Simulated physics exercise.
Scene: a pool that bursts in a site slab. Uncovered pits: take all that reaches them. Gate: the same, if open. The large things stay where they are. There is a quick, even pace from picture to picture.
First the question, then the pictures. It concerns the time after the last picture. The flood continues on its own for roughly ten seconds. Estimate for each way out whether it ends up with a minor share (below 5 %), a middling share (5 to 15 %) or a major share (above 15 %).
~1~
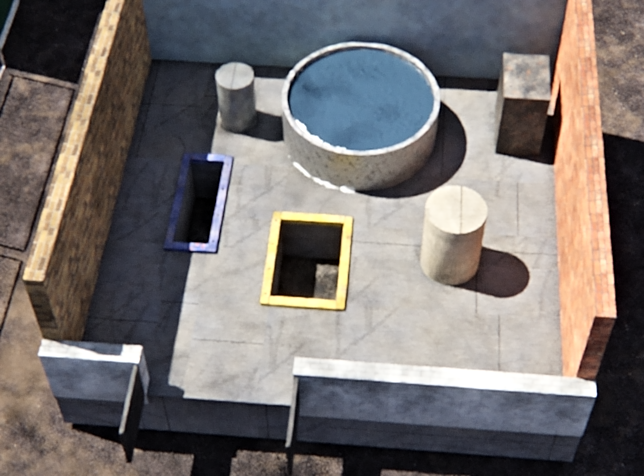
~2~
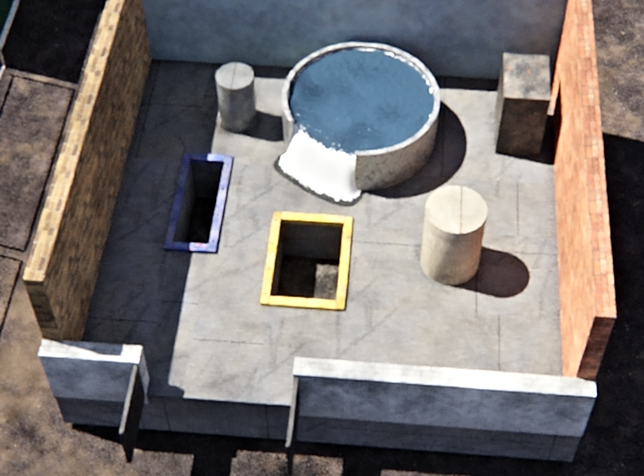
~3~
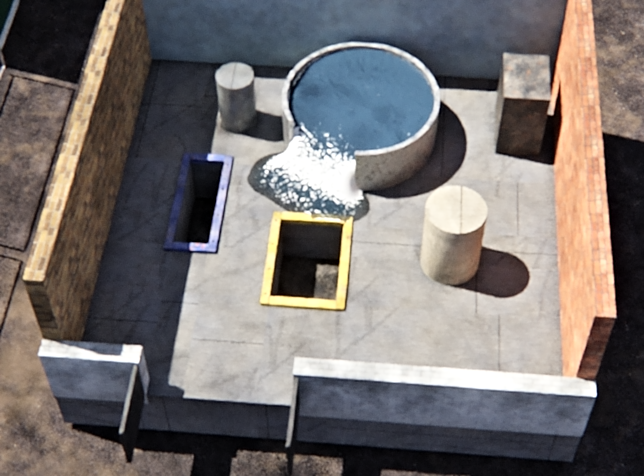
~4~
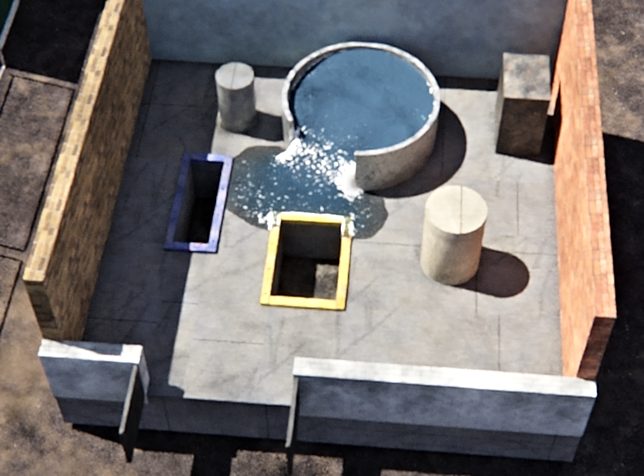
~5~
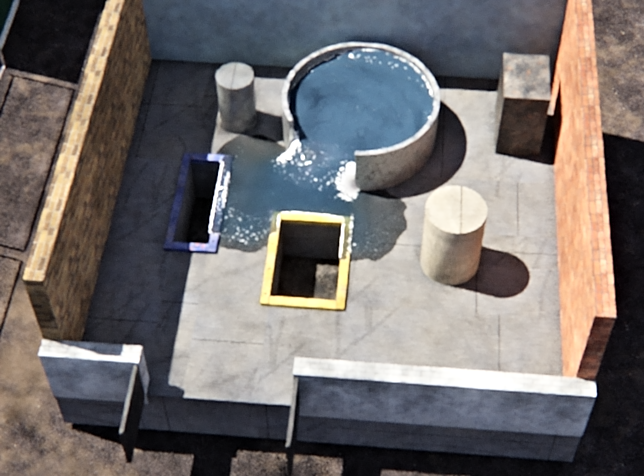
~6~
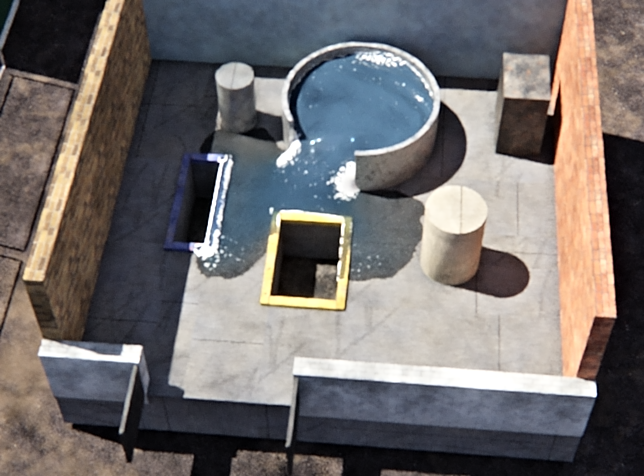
Estimates: The gate, a middling share; the blue pit, a major share; the yellow pit, a major share.
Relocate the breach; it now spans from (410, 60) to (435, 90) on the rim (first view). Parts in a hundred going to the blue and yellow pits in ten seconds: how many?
In per cent: Blue 0, yellow 8.
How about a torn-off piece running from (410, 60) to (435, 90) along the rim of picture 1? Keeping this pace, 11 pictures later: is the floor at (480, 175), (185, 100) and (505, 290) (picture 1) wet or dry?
Taking them in order, I'd say swamped, not reached and swamped.
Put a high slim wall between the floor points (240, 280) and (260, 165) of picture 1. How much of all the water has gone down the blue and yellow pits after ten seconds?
Blue 0 %, yellow 65 %.
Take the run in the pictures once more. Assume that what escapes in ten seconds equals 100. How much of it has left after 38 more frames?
Roughly 85 %.
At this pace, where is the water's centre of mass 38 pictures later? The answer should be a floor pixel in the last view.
I'd put it at around (306, 196).
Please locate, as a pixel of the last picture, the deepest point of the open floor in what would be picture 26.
Roughly at pixel (292, 212).
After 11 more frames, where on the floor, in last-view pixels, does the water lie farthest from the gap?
Farthest reach: About (74, 372).
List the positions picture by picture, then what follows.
The first picture shows the round pool at (361, 100) is whole and still.
In the second picture, water pours out at (318, 167) and has run to (356, 196).
In the third picture, water pours out at (318, 168) and has run to (255, 180).
In the fourth picture, water pours out at (318, 169) and has run to (227, 198).
In the fifth picture, water pours out at (318, 169) and has run to (219, 240).
In the sixth picture, the front is at (209, 271), out from the gap at (318, 168).
A moment on, water covers 25 % of the floor; the gate 0 %, the blue pit 6 %, the yellow pit 12 %.
Next, water covers 30 % of the floor; the gate 1 %, the blue pit 12 %, the yellow pit 21 %.
Then, water covers 25 % of the floor; the gate 3 %, the blue pit 17 %, the yellow pit 28 %.
Later, water covers 40 % of the floor; the gate 7 %, the blue pit 22 %, the yellow pit 35 %.
In the end, water covers 55 % of the floor; the gate 12 %, the blue pit 24 %, the yellow pit 38 %.
